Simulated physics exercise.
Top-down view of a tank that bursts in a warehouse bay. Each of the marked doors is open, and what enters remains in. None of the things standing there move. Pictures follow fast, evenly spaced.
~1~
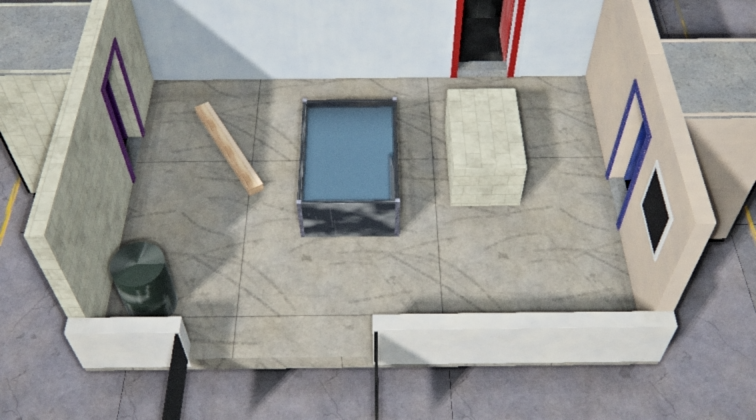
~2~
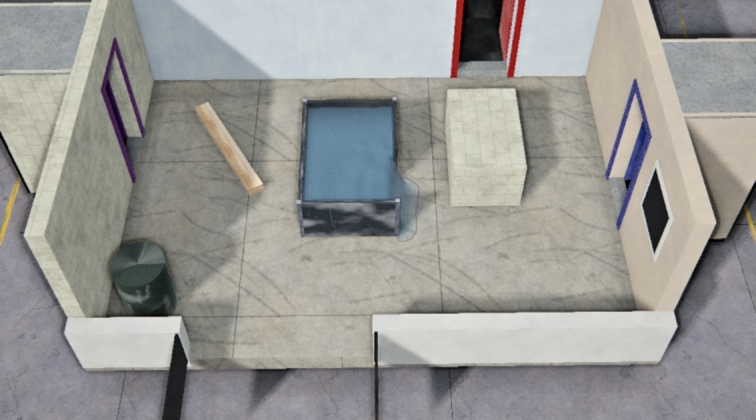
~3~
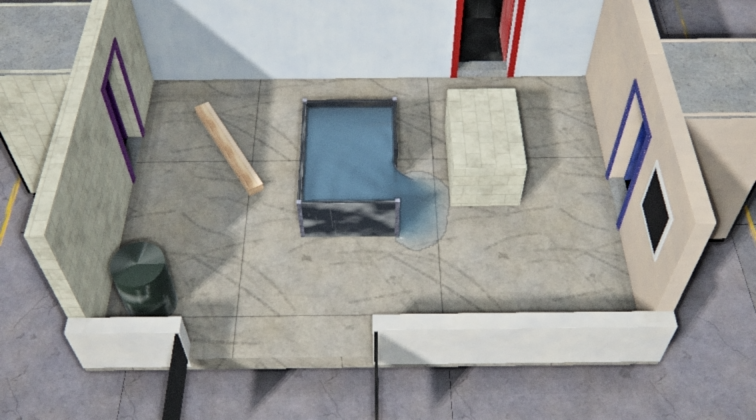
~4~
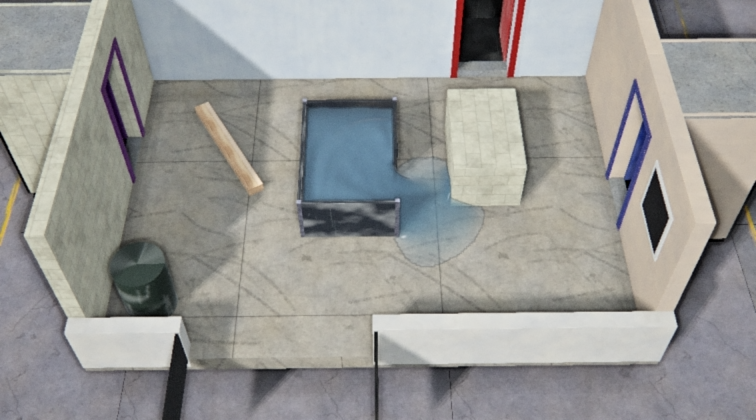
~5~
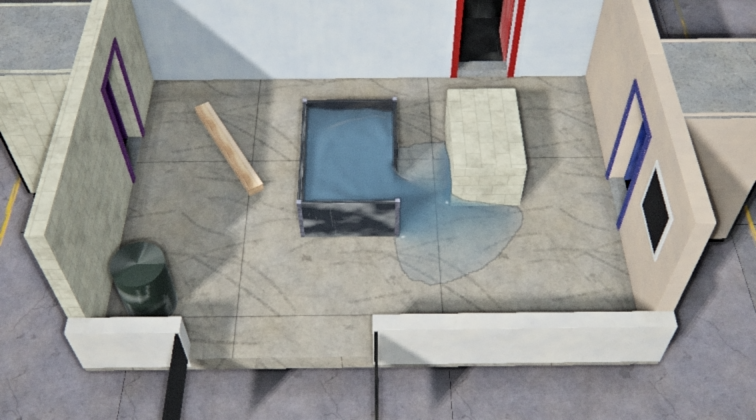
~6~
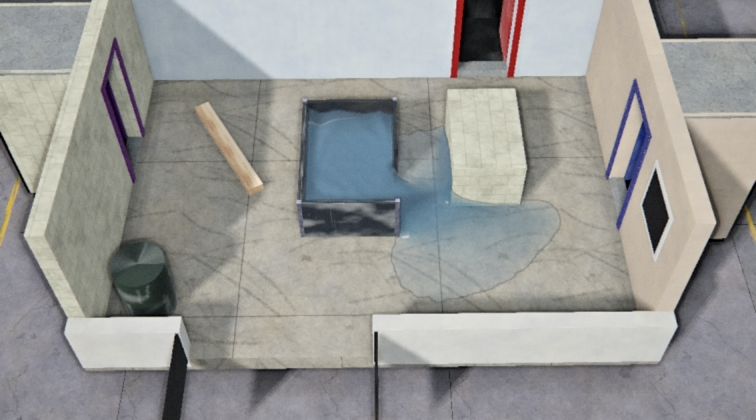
At the start, an open tank of blue water stands still on a concrete floor between a wooden plank and a pale block. Water pours from its right side near the front corner, then spreads rightward, meets the block and fans across the floor in front of it.
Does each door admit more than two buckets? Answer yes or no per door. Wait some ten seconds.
Answers: The red door: No; the purple door: No; the blue door: Yes.
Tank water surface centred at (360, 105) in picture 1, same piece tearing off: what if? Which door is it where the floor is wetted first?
I'd pick the red one.
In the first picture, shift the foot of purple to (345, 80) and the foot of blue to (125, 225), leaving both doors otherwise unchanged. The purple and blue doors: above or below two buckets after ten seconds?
Purple door: Comes in high; blue door: Comes in low.
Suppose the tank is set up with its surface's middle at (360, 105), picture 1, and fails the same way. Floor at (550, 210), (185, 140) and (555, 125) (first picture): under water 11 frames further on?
The three spots read left dry, left dry, left dry.
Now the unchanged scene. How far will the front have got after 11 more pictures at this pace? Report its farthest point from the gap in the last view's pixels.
I'd put it around (631, 338).
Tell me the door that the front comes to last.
It's the purple door.
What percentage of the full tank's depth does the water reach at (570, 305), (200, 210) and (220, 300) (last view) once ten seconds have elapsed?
In order: About 10, 4 and 4 in a hundred.
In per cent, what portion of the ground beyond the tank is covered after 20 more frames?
Roughly 50 percent, I reckon.
A moment on, water covers 30 % of the floor; the red door not reached, the purple door not reached, the blue door under two buckets in.
Next, water covers 35 % of the floor; the red door wet at the sill, nothing in, the purple door not reached, the blue door over two buckets in.
Then, water covers 50 % of the floor; the red door wet at the sill, nothing in, the purple door not reached, the blue door over two buckets in.
Later, water covers 75 % of the floor; the red door wet at the sill, nothing in, the purple door wet at the sill, nothing in, the blue door far over two buckets in.
In the end, water covers 95 % of the floor; the red door wet at the sill, nothing in, the purple door wet at the sill, nothing in, the blue door far over two buckets in.
